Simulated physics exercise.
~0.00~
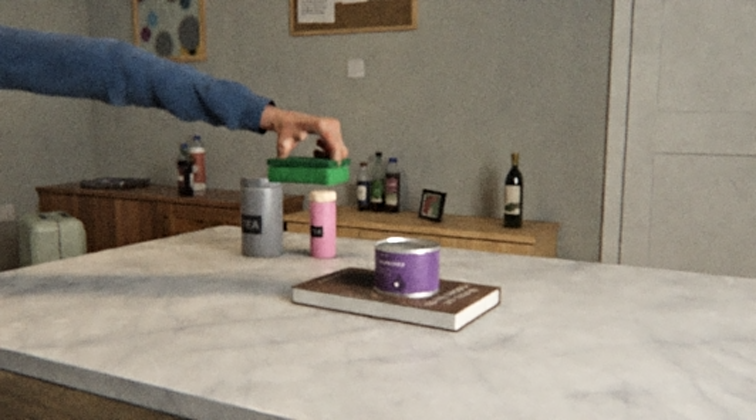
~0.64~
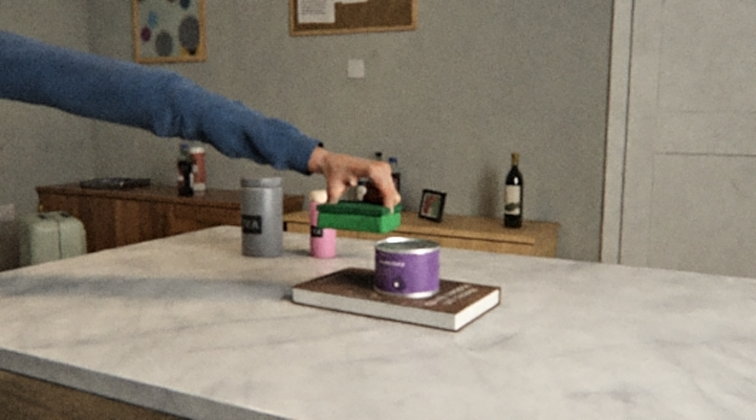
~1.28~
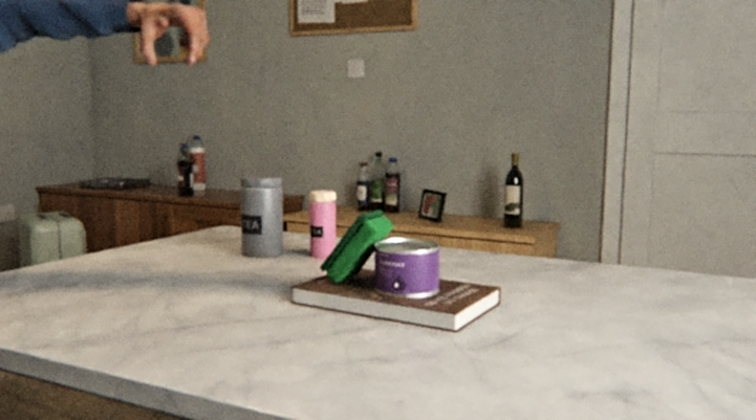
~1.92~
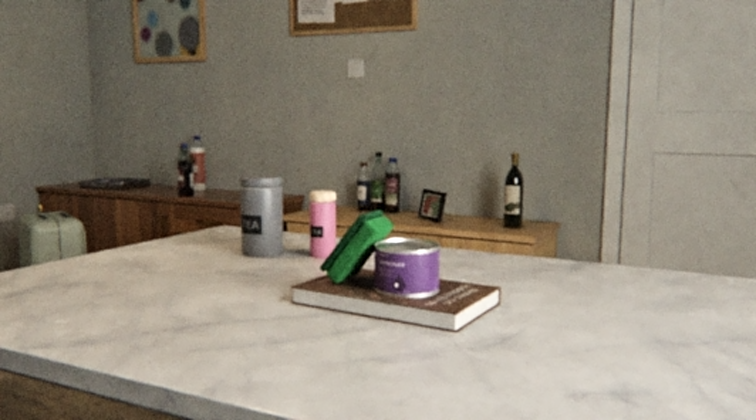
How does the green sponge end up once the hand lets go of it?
It does not stay level. It tips over and comes to rest slanted against the left side of the purple tub, above the brown book.
